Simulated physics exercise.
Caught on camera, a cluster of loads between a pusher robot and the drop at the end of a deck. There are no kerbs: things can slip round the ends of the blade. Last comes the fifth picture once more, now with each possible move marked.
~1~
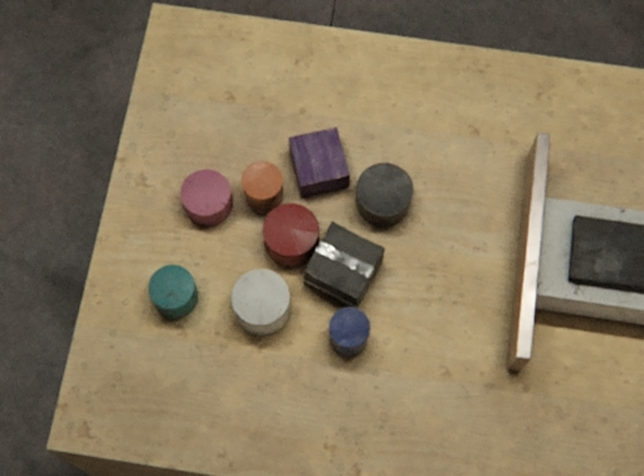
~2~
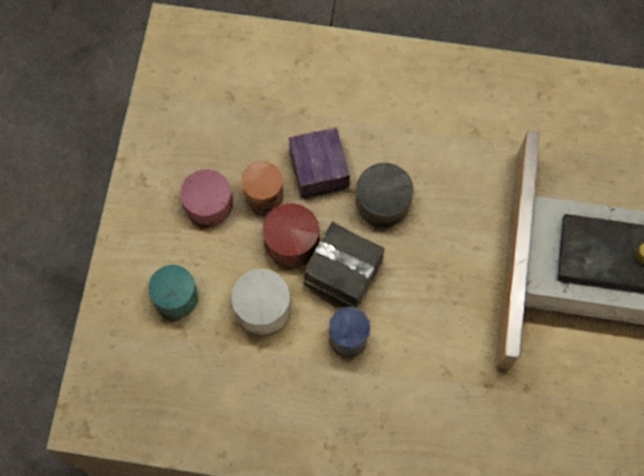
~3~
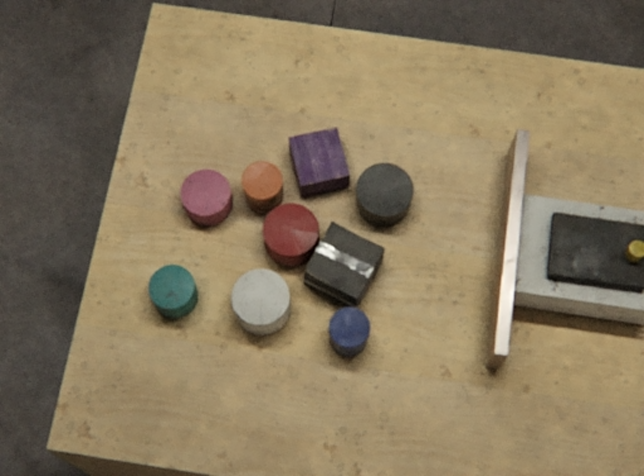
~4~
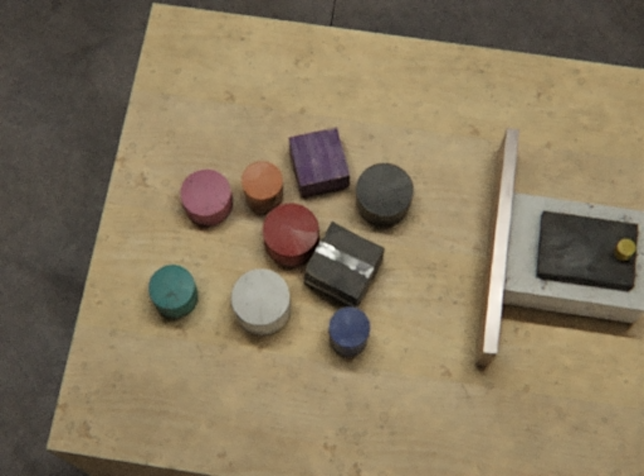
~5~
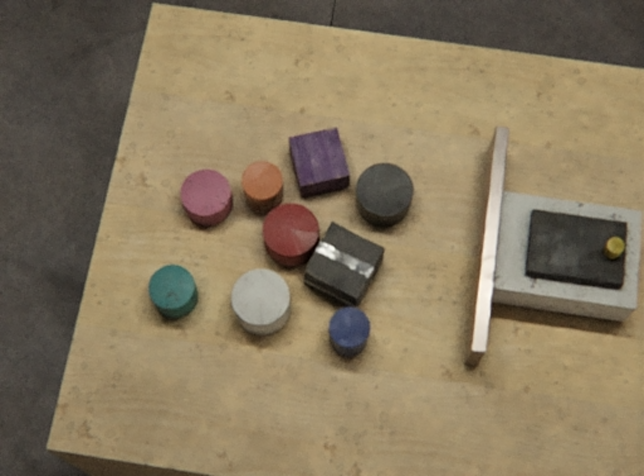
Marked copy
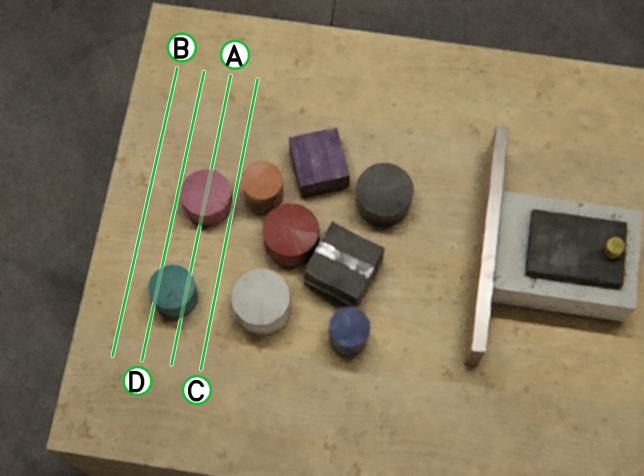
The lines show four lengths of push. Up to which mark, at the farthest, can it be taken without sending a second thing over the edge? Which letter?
Up to line A.
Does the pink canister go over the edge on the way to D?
By then, yes.
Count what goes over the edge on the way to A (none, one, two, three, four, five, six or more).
By then, one.
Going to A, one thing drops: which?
The pink canister.
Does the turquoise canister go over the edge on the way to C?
By then, no.
On the marked copy, A at (203, 213); B at (146, 205); C at (231, 217); D at (174, 209).
With A. Early on, robot (463, 231); blue pail (342, 332); purple crate (307, 158).
Further on, robot (357, 216); pink canister (167, 185); turquoise canister (147, 282).
At the end, robot (279, 205); pink canister over the edge; red canister (110, 220); one fallen.
As for the rest, B drops four; C is within the limit but short; D drops four.
